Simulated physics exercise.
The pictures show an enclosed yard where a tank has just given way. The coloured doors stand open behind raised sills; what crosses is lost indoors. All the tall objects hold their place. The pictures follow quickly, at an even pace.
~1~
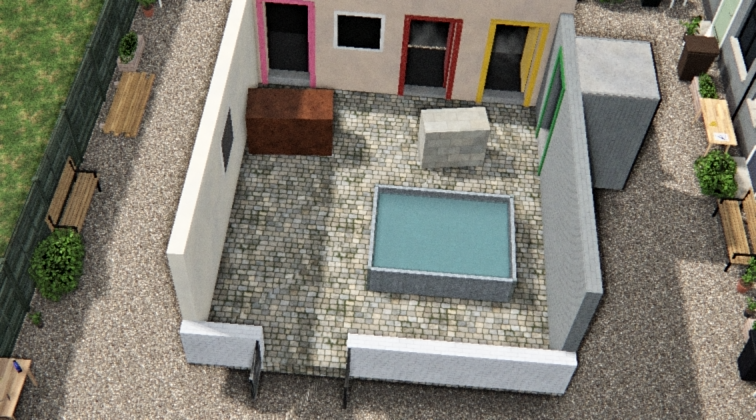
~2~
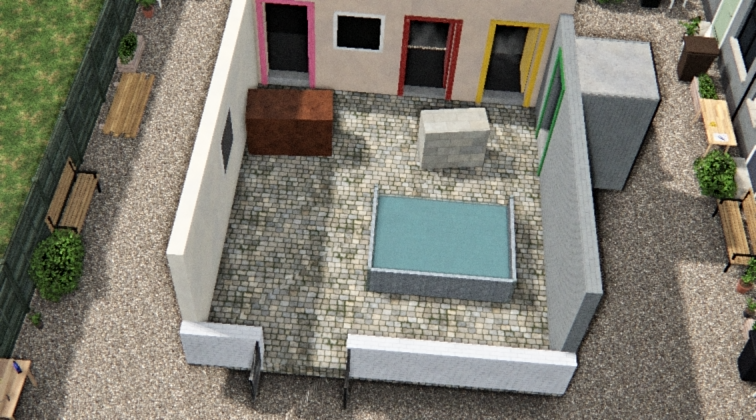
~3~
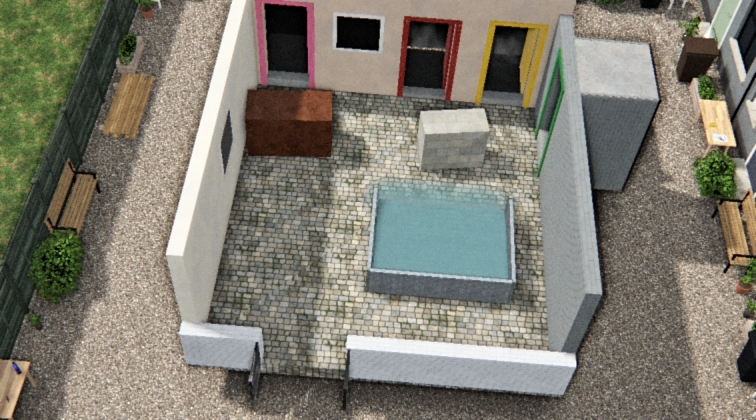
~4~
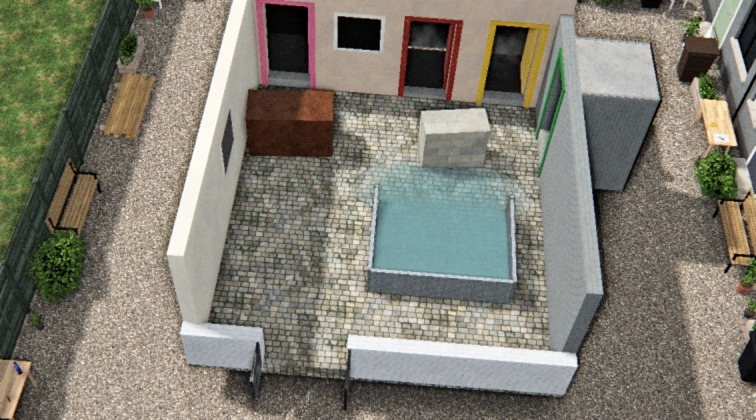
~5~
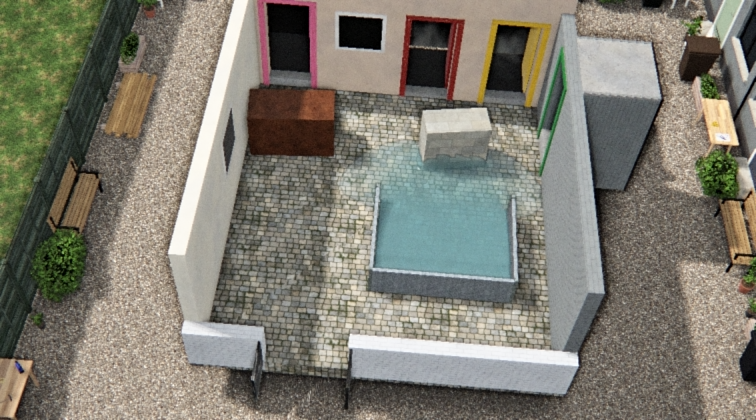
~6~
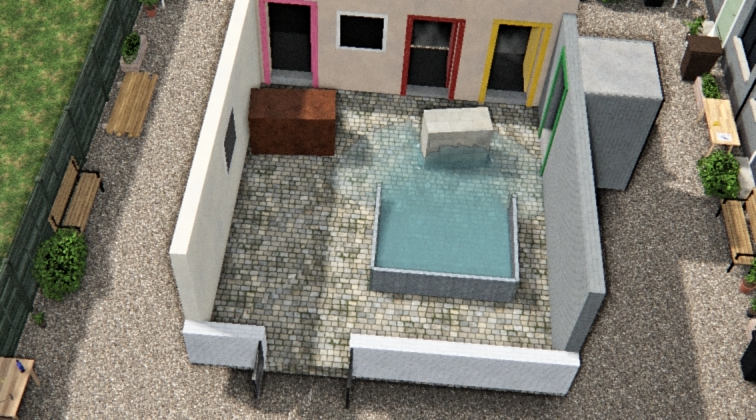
Walled cobbled yard with coloured open doorways, water pouring from the far side of a rectangular tank and spreading around a pale block.
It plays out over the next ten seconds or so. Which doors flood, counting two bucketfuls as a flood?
One by one: The green door holds within the limit; the red door floods; the yellow door floods; the pink door holds within the limit.
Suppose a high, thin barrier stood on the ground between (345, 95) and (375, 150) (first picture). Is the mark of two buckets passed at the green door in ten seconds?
The green one keeps below it.
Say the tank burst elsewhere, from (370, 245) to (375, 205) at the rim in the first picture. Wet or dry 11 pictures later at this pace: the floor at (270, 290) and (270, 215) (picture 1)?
As listed: Wet, wet.
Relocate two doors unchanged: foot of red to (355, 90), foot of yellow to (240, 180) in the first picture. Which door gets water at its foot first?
That is the green one.
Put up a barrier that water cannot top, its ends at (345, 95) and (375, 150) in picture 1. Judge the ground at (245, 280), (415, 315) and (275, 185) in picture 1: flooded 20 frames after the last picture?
In turn: Not flooded, dry, under water.
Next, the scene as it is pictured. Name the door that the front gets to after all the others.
The pink door.
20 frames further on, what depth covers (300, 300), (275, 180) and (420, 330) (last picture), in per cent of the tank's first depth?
In that order: 0, 6 and 0 per cent.
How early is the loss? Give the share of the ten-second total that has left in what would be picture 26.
Roughly 30 per cent.
A moment on, water covers 30 % of the floor; the green door wet at the sill, nothing in, the red door under two buckets in, the yellow door wet at the sill, nothing in, the pink door not reached.
Next, water covers 40 % of the floor; the green door under two buckets in, the red door under two buckets in, the yellow door under two buckets in, the pink door wet at the sill, nothing in.
Then, water covers 55 % of the floor; the green door under two buckets in, the red door over two buckets in, the yellow door over two buckets in, the pink door wet at the sill, nothing in.
Later, water covers 85 % of the floor; the green door under two buckets in, the red door over two buckets in, the yellow door over two buckets in, the pink door under two buckets in.
In the end, water covers 95 % of the floor; the green door under two buckets in, the red door far over two buckets in, the yellow door over two buckets in, the pink door under two buckets in.
